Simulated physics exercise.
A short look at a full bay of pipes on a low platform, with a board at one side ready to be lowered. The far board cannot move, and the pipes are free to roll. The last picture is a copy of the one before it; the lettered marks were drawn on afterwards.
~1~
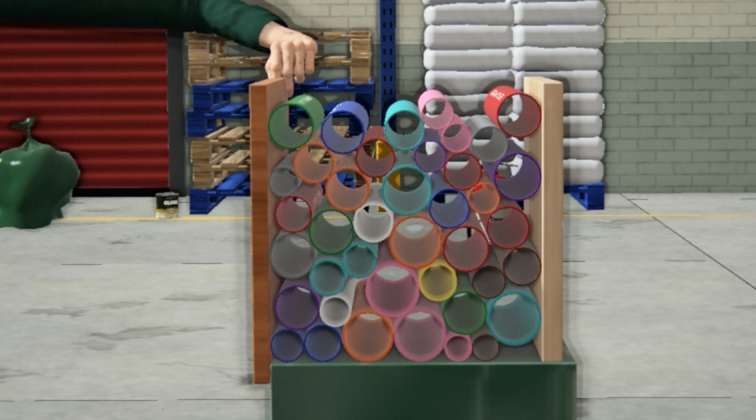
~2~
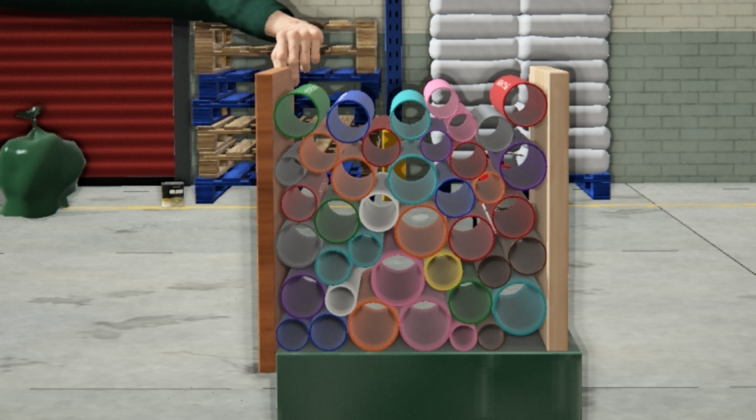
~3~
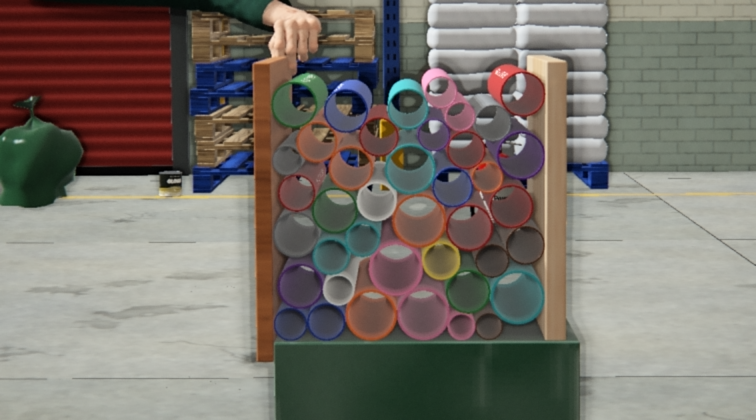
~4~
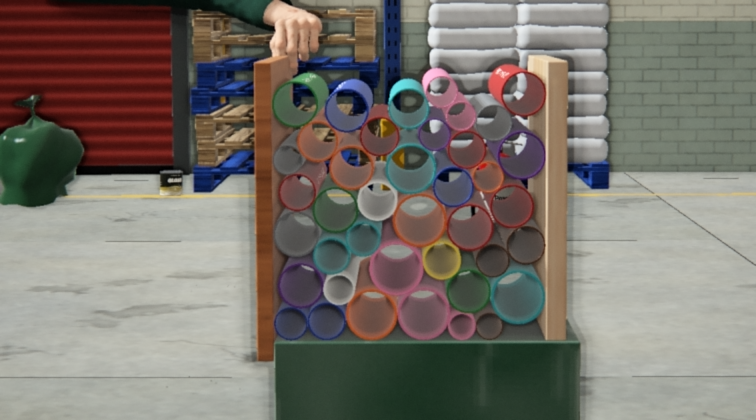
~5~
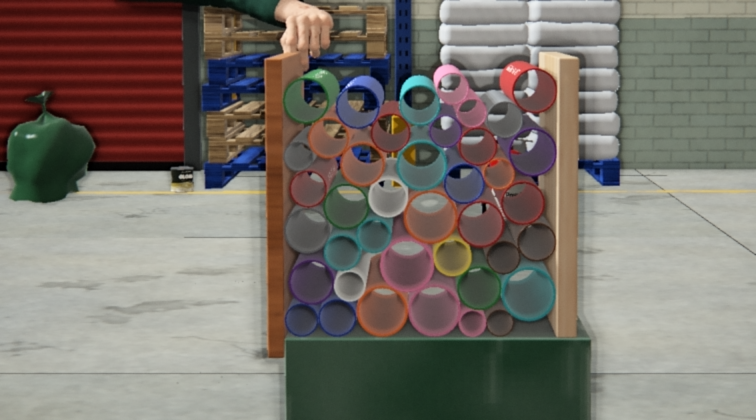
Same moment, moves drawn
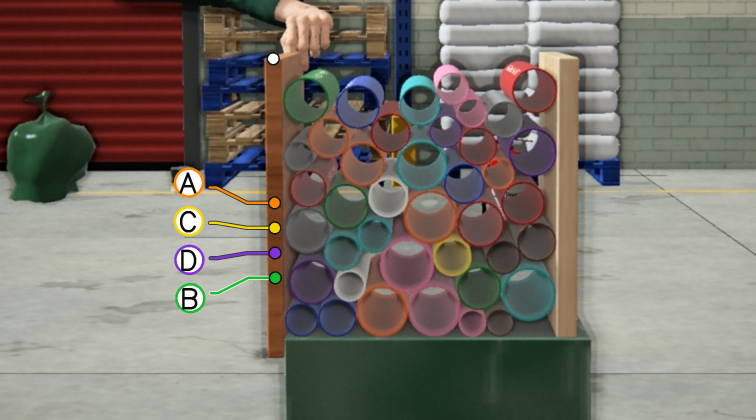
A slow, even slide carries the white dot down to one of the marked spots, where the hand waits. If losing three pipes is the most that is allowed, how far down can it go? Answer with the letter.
The lowest mark that will do is A.
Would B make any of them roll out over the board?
Yes, at B.
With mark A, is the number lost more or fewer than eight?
It loses fewer than eight.
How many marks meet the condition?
The number is one.
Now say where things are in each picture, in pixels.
The first frame shows a purple pipe (297, 308); a grey pipe (292, 256); a red pipe (508, 227).
The second frame shows a red pipe (513, 217); an orange pipe (353, 179).
The third frame shows an orange pipe (317, 142); a blue pipe (346, 111).
The fourth frame shows side board (276, 196); a blue pipe (291, 323).
The fifth frame shows a brown pipe (500, 323); a purple pipe (311, 282); a grey pipe (307, 230).
On the copy, A at (275, 203); B at (275, 278); C at (275, 228); D at (275, 253); the white dot at (273, 59).
On A. First, top of the board (283, 123).
Then, top of the board (283, 195).
Finally, top of the board (283, 202), two out over the board.
By contrast, B more than three out over the board; C more than three out over the board; D more than three out over the board.
